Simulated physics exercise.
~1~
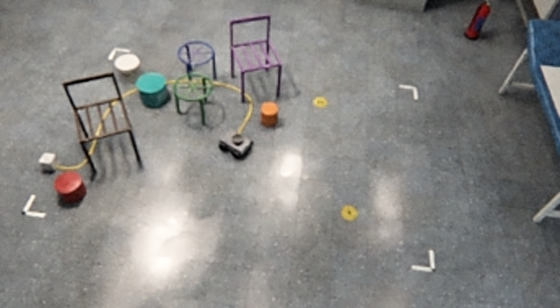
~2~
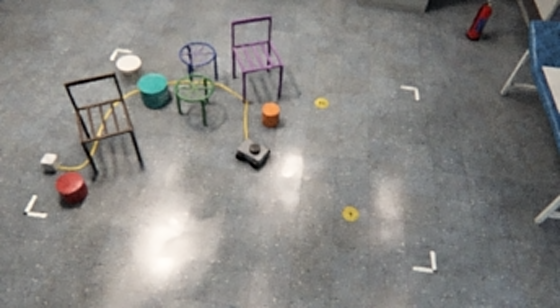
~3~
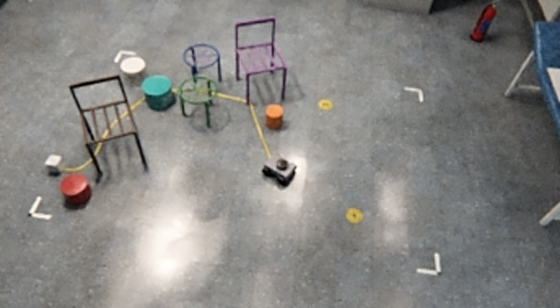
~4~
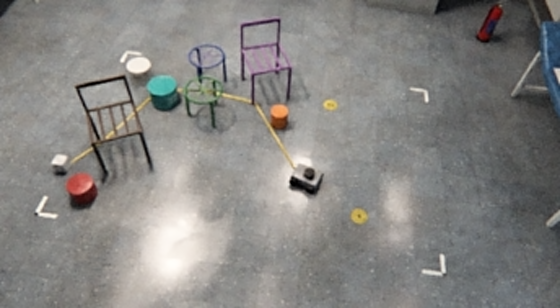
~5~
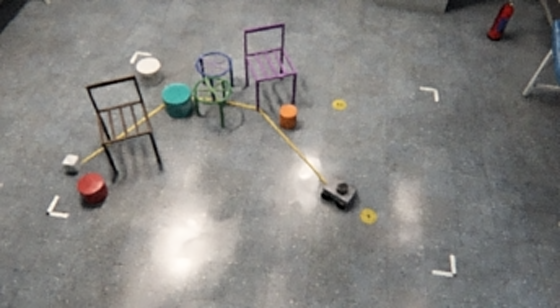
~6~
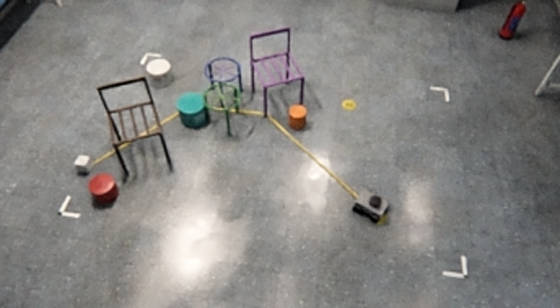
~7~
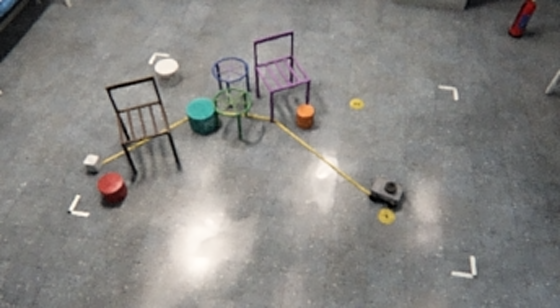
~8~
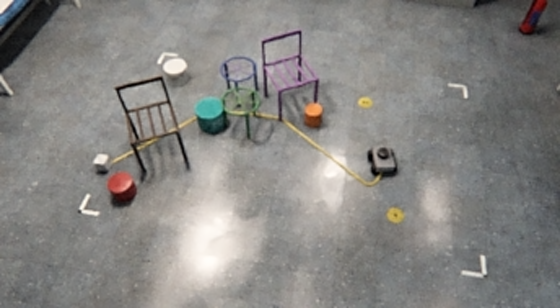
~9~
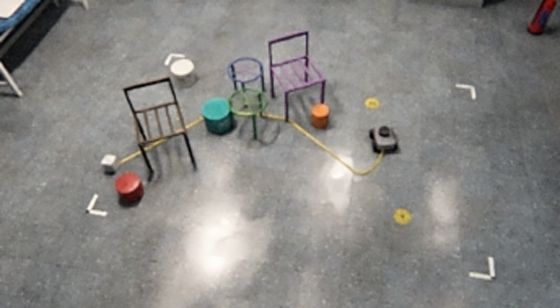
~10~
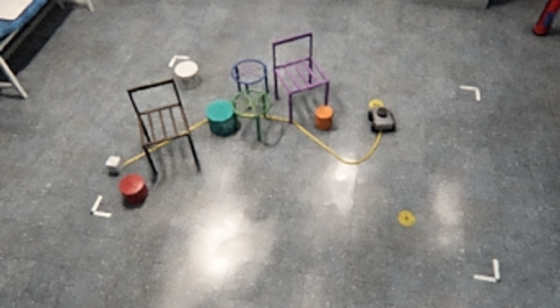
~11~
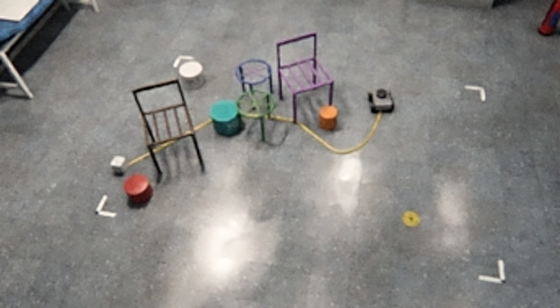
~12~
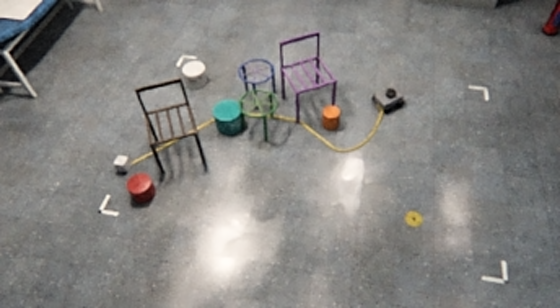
A small dark cart trailing a yellow cord from among chairs, stools and tubs rolled down and right across a grey floor, pulling the cord taut near a yellow mark, then turned upward and stopped right of the purple chair, its cord curving slack.
